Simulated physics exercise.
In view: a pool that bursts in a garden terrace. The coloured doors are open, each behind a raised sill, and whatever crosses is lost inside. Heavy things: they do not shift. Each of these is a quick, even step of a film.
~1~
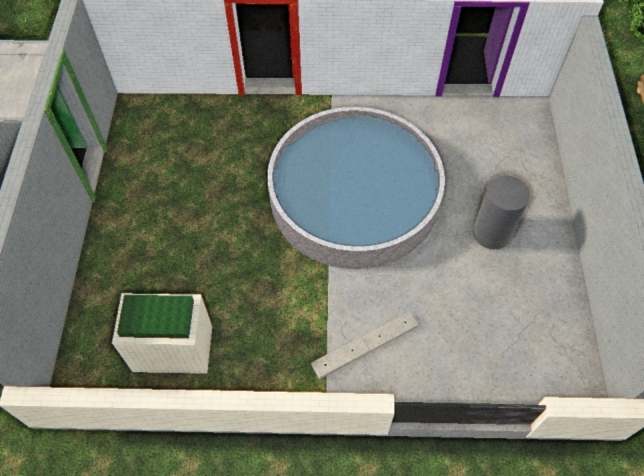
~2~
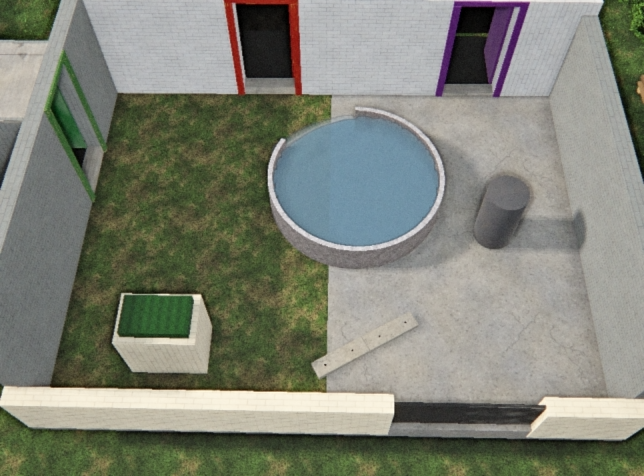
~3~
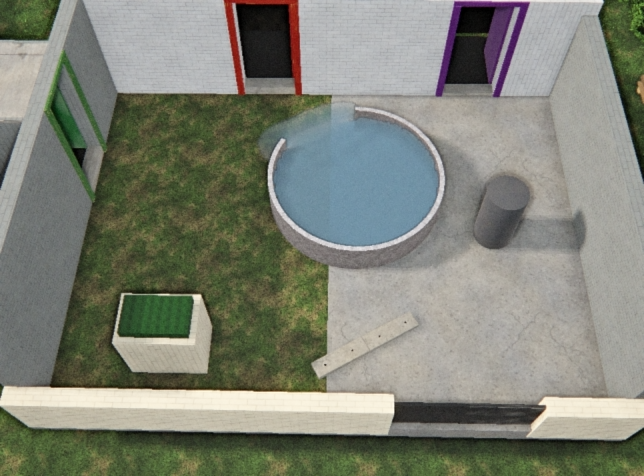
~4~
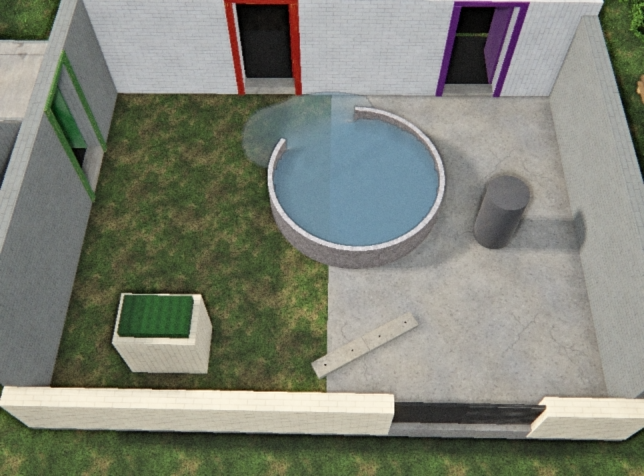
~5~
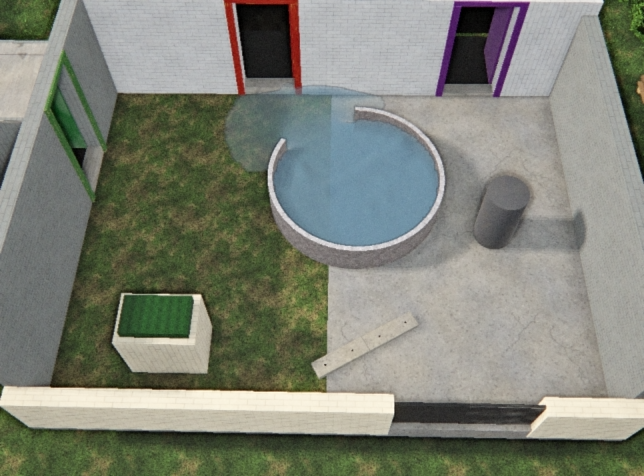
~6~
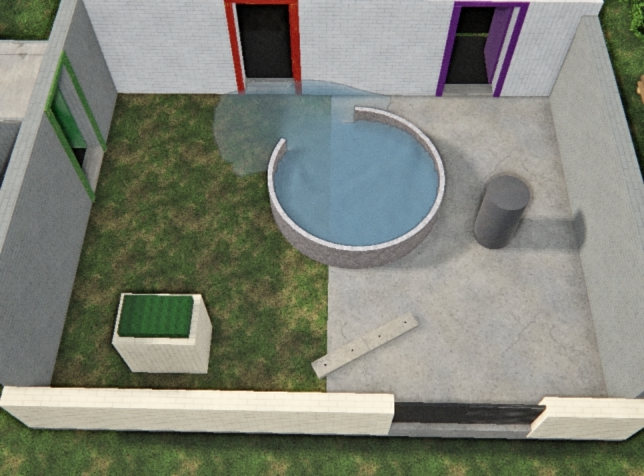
At the start, a round tank full of water stands whole in a walled terrace of grass and paving, near open red and purple doorways. Then a gap opens in its far side, and water pours out through it, spreading in a thin, widening sheet across the grass and paving toward the back wall.
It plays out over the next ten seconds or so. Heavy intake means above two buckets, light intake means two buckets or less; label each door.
Labels: Green door: Light, purple door: Light, red door: Heavy.
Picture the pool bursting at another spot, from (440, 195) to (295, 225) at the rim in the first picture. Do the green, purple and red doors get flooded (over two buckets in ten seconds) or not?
Green stays within it, purple exceeds the limit, red stays within it.
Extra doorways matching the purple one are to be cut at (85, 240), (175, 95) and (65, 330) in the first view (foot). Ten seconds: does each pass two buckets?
One, ends up above; two, ends up above; three, ends up above.
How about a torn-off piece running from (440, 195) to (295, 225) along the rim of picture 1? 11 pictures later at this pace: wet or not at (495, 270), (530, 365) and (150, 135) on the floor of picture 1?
In the order given: Swamped, swamped and untouched.
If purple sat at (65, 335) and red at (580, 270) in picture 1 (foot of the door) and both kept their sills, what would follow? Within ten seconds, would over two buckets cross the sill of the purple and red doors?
Result - purple door crosses the line, red door does not reach it.
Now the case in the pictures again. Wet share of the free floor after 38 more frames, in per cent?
That works out at 65 %.
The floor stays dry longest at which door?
I'd go with the green door.
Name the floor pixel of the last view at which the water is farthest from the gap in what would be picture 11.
My best guess is about (158, 98).
A moment on, water covers 15 % of the floor; the green door not reached, the purple door not reached, the red door over two buckets in.
Next, water covers 25 % of the floor; the green door not reached, the purple door wet at the sill, nothing in, the red door over two buckets in.
Then, water covers 40 % of the floor; the green door wet at the sill, nothing in, the purple door wet at the sill, nothing in, the red door far over two buckets in.
Later, water covers 65 % of the floor; the green door wet at the sill, nothing in, the purple door wet at the sill, nothing in, the red door far over two buckets in.
In the end, water covers 95 % of the floor; the green door wet at the sill, nothing in, the purple door under two buckets in, the red door far over two buckets in.
